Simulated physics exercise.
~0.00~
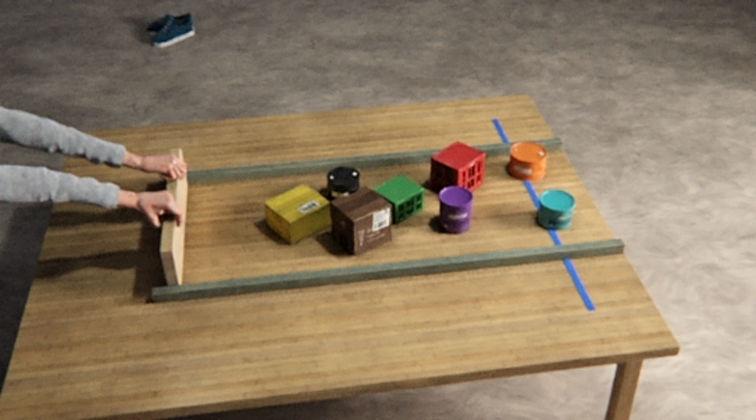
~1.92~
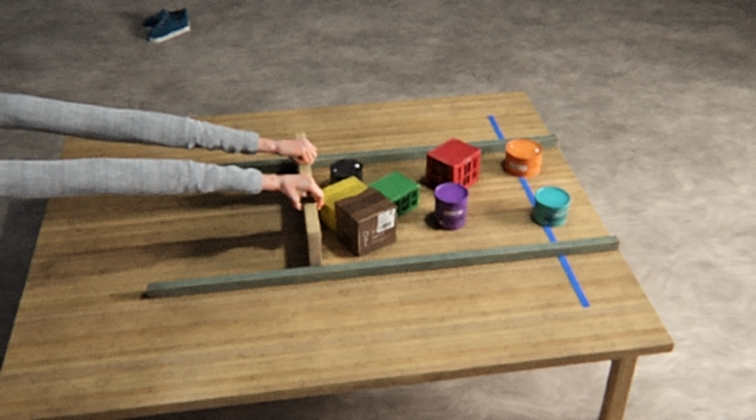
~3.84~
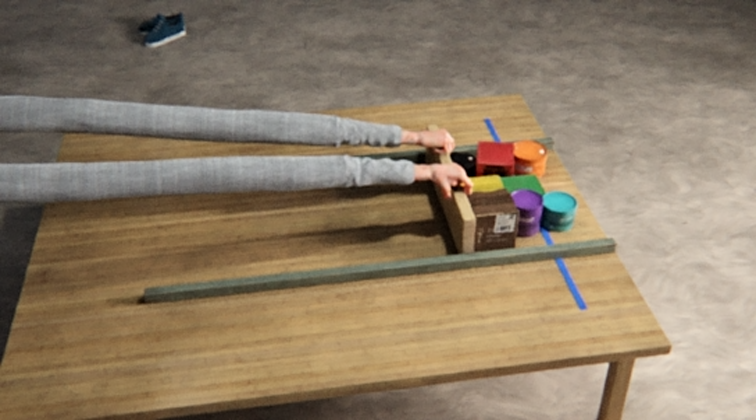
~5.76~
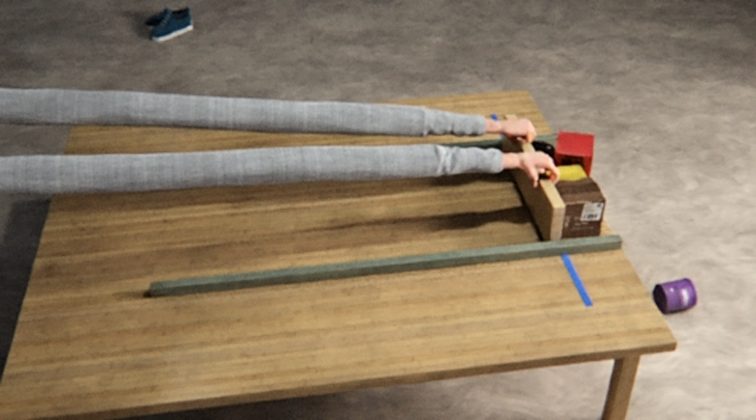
The clip opens on a wooden table where two hands in grey sleeves hold an upright plank at the left, between two green rails. Ahead of it sit yellow and brown parcels, green and red crates, and black, purple, orange and turquoise containers, with blue tape near the right edge. The hands slide the plank right, bringing it up against the parcels. The push continues, bunching everything together near the tape. Finally the plank reaches the tape, the purple pail drops off the right side, and the green crate, orange canister and turquoise pail are gone too, while the parcels and red crate remain at the edge.
